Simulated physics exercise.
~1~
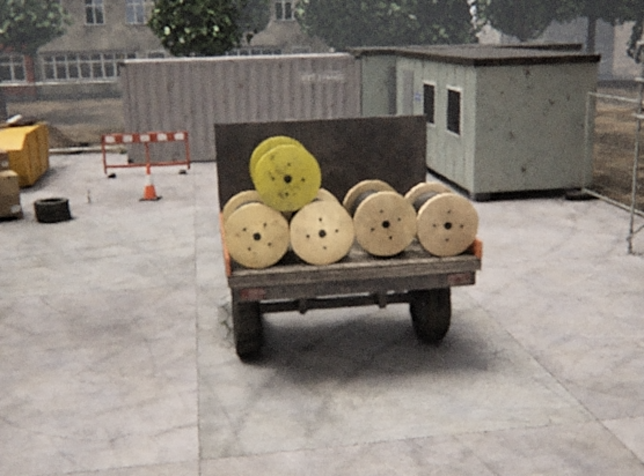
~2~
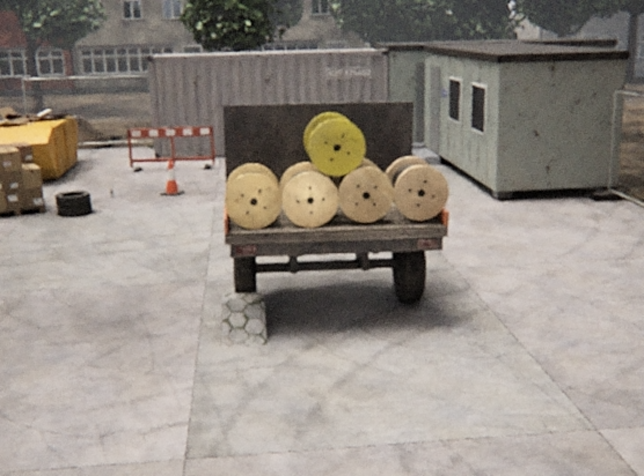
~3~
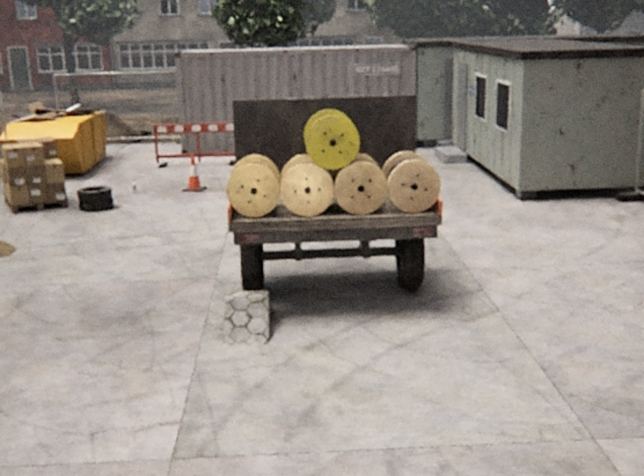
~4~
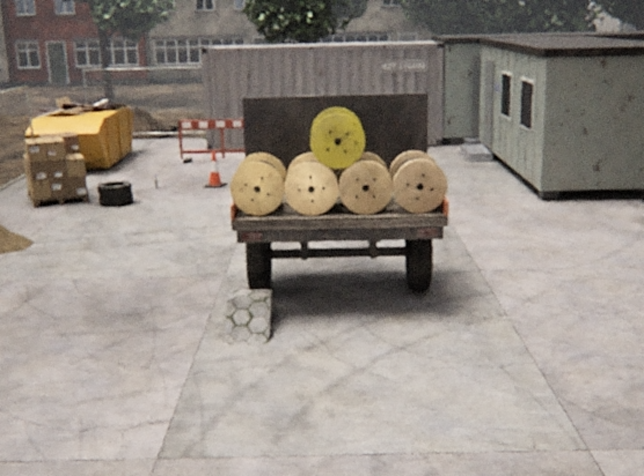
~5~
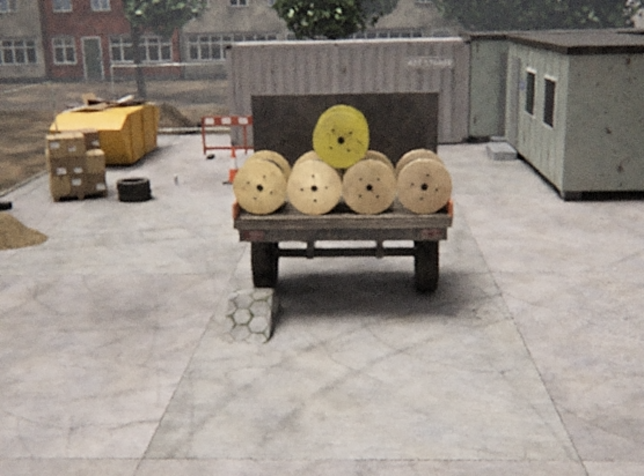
A paved yard is seen from behind and slightly above a flat trailer, with a grey container and brick buildings beyond, a pale green cabin on the right, and an orange cone and yellow skip on the left. Four tan cable reels line the deck, with a yellow one resting on top towards the left. The trailer moves away, leaving a pale, hexagon-patterned hump behind its left wheel. The yellow reel rolls right over the others into the middle. The trailer comes to rest level, and the yellow reel stays perched there, with every reel still aboard.
